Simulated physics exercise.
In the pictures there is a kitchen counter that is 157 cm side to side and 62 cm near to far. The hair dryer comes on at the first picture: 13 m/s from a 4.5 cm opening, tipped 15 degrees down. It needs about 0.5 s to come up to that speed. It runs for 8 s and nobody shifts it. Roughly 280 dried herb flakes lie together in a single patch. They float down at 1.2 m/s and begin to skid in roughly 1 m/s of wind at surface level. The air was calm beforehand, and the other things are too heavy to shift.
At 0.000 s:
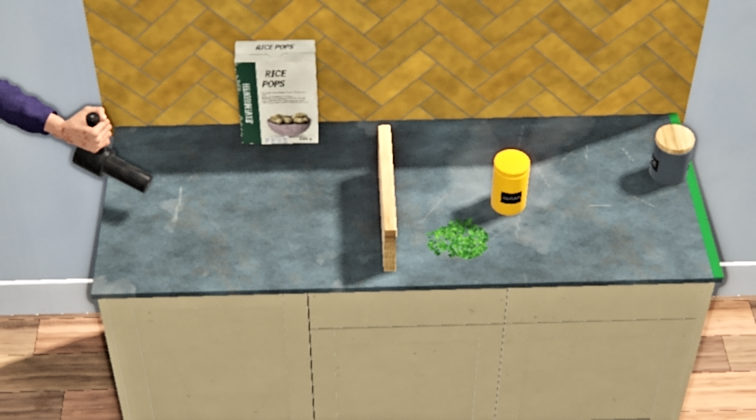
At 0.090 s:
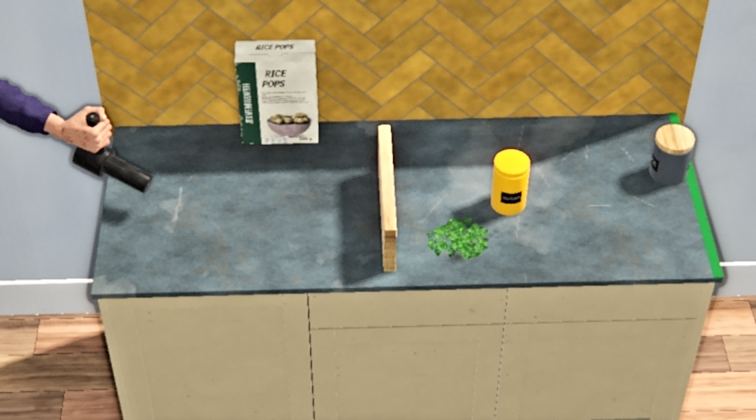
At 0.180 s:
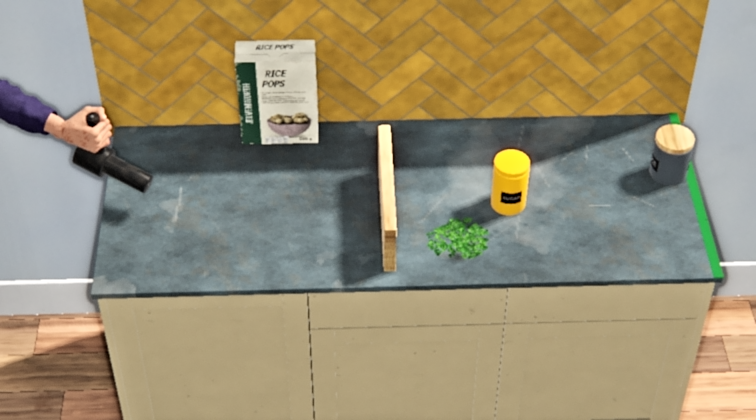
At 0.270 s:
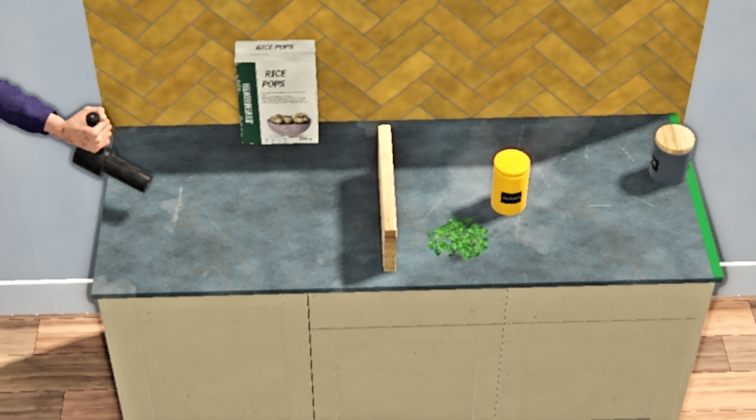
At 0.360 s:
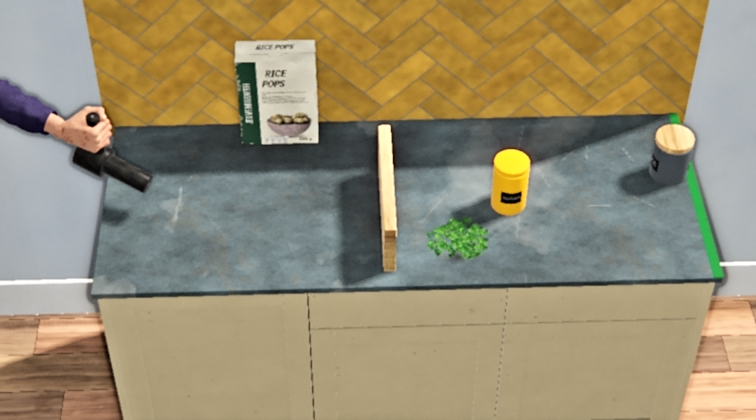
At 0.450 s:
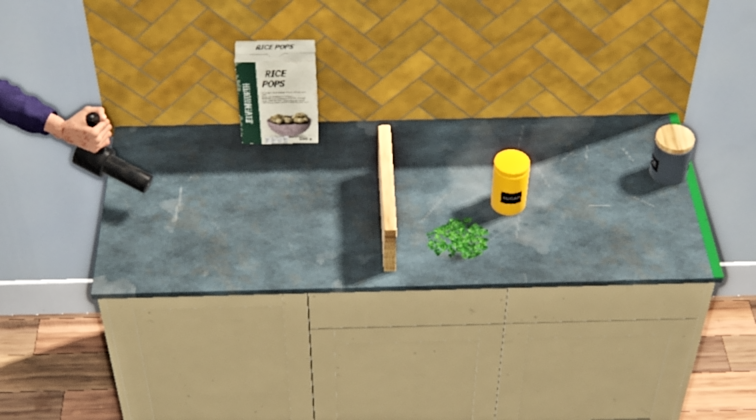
On a kitchen counter with a dark top, a hand at the left holds a black hair dryer angled downward, across from an upright wooden board, a yellow jar and a patch of green herb flakes. The hand stays in place throughout, and the flakes, jars and box of rice pops remain still.
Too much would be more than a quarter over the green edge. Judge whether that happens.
The quarter line is respected.
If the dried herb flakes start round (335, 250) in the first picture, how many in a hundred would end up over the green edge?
0 per cent.
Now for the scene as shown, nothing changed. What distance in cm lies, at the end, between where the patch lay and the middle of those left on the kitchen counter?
Close to 0 cm.
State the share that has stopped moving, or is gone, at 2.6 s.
Estimate: Close to 100 %.
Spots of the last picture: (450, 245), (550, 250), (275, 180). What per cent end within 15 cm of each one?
I would say some 100 %, 0 % and 0 % respectively.
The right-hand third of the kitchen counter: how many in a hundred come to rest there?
I'd estimate around 0 per cent.
After 1.6 s, 0 % are over the green edge; the middle of those still in play is near (460, 240); 100 % have settled or left.
After 2.6 s, 0 % are over the green edge; the middle of those still in play is near (460, 240); 100 % have settled or left.
After 4.4 s, 0 % are over the green edge; the middle of those still in play is near (460, 240); 100 % have settled or left.
After 8.0 s, at the end, 0 % are over the green edge; the middle of those still in play is near (460, 240).
